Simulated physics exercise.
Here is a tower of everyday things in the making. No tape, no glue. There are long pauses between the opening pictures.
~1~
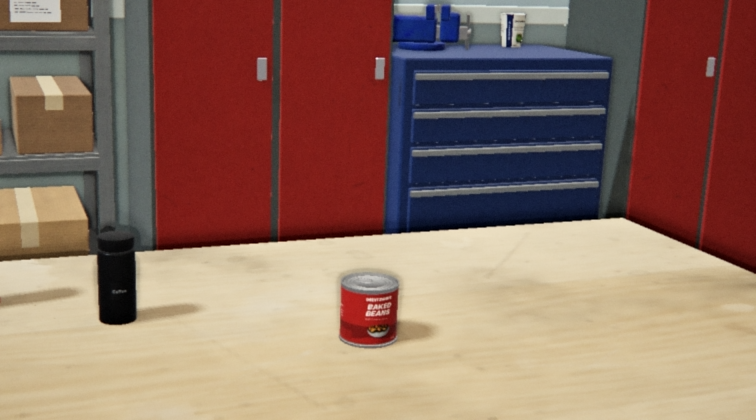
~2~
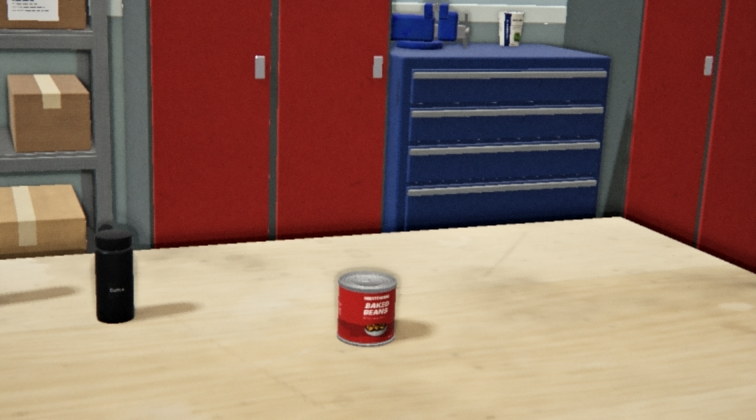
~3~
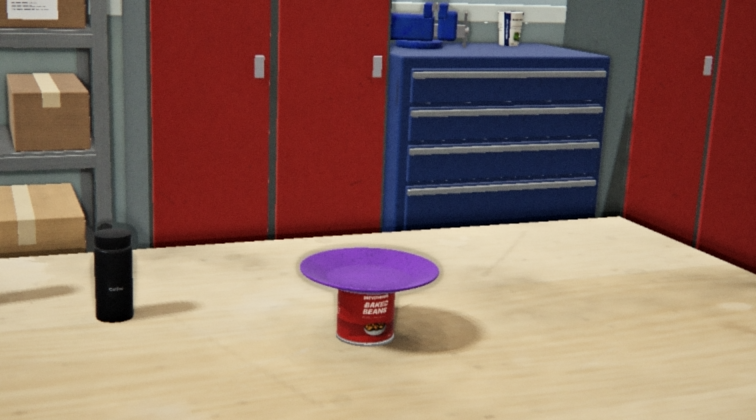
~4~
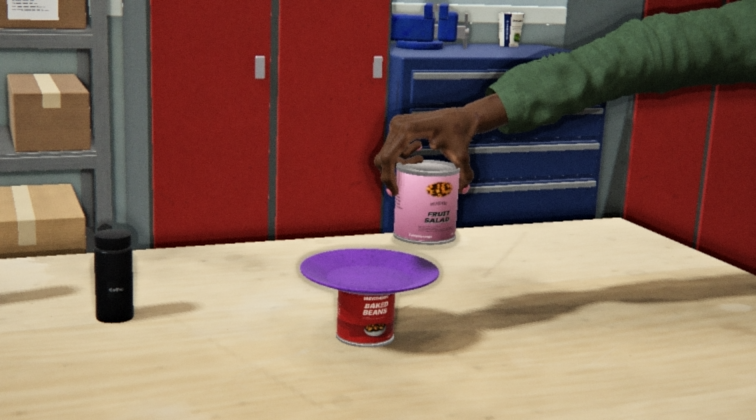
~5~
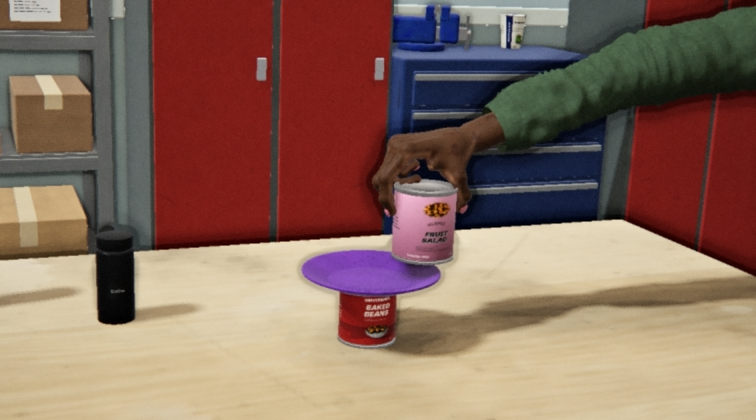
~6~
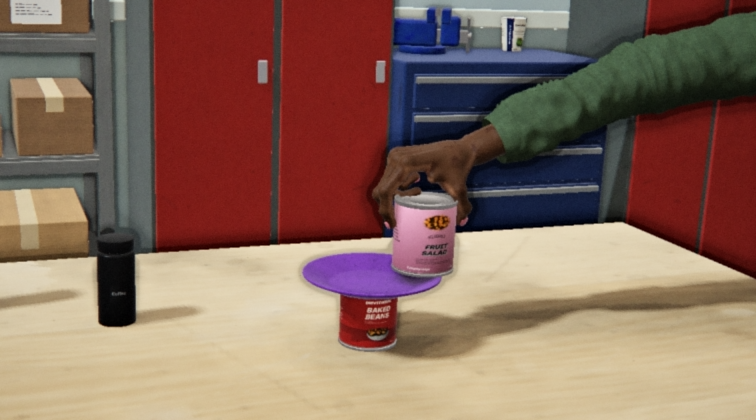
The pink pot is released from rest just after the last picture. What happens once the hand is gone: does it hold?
Outcome: The pile stays up.
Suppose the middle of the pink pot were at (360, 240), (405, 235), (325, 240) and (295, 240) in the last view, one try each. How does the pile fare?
First, it holds; second, it keeps its balance; third, it keeps its balance; fourth, it comes apart.
Then, 0.60 s later than the last frame, all is still.
Then, 1.60 s later than the last frame, pink pot resting near (426, 234).
When it is over, all 5 as before. End places, in pixels of the last picture, pink pot near (426, 235). The pile holds.
